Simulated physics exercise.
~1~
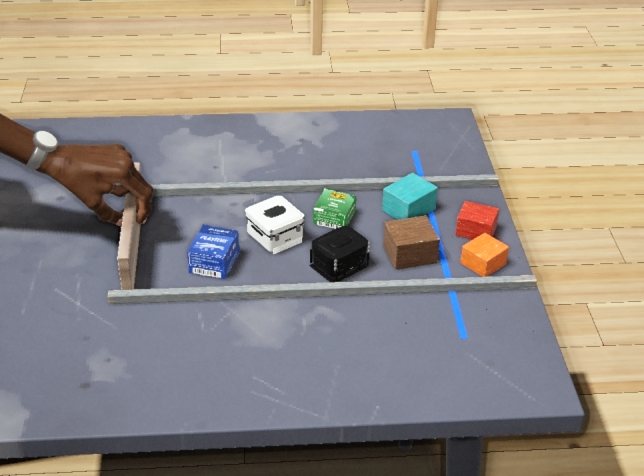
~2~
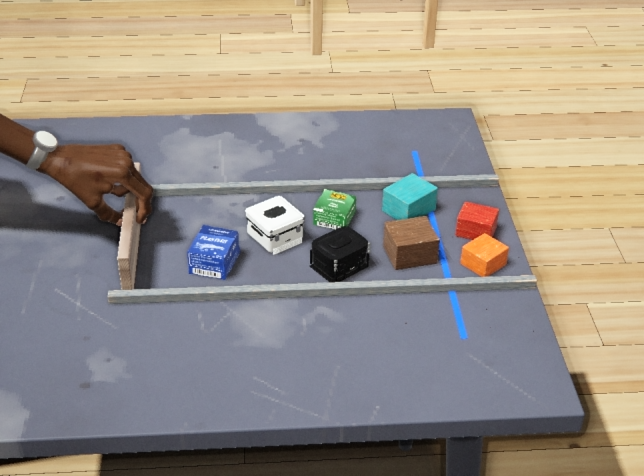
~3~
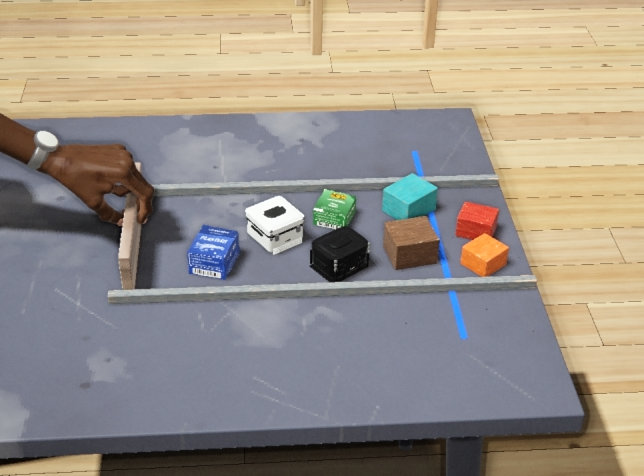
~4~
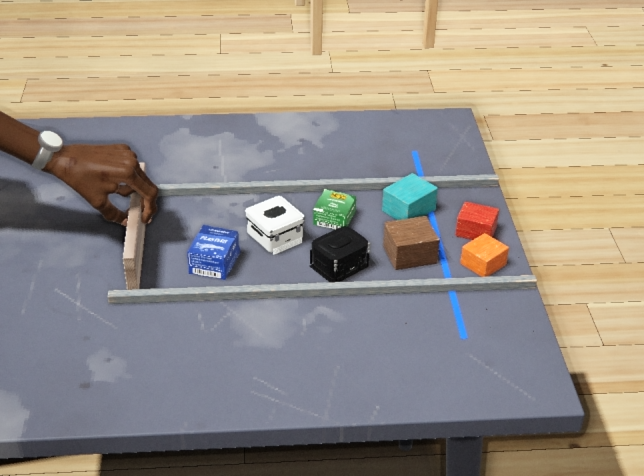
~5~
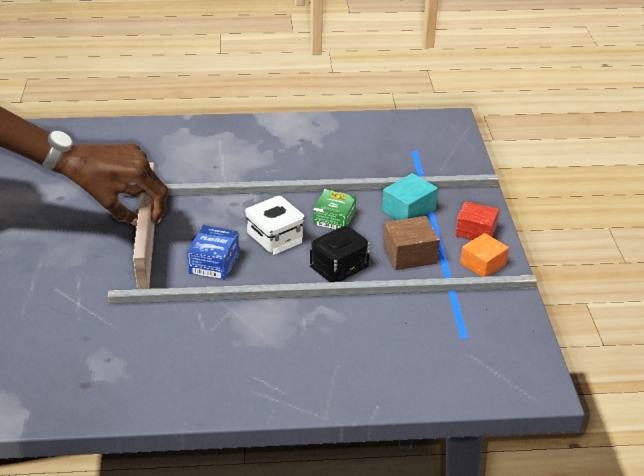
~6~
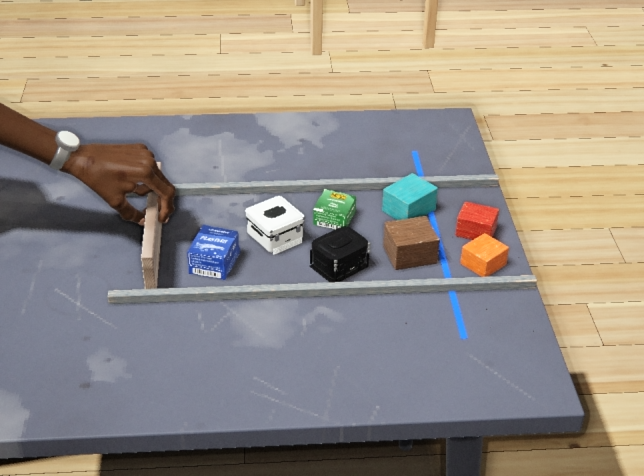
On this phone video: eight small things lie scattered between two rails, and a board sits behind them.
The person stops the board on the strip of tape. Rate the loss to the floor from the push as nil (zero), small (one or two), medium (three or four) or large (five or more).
The loss is small.
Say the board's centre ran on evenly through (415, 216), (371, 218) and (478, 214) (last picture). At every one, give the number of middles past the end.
1, 0, 5.
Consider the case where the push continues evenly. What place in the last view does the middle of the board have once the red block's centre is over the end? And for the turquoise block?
Roughly (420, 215); roughly (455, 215).
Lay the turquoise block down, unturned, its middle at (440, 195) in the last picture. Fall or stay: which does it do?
Placed like that, the turquoise block is fine.
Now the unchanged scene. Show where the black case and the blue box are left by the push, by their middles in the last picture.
The black case ends at (508, 254) and the blue box at (469, 253).
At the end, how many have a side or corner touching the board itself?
3 in contact.
A little later, none off yet; red block at rest near (477, 223); orange block at rest near (485, 255); turquoise block at rest near (410, 199).
When it is over, the number that fall off is one or two; down, orange block and red block.
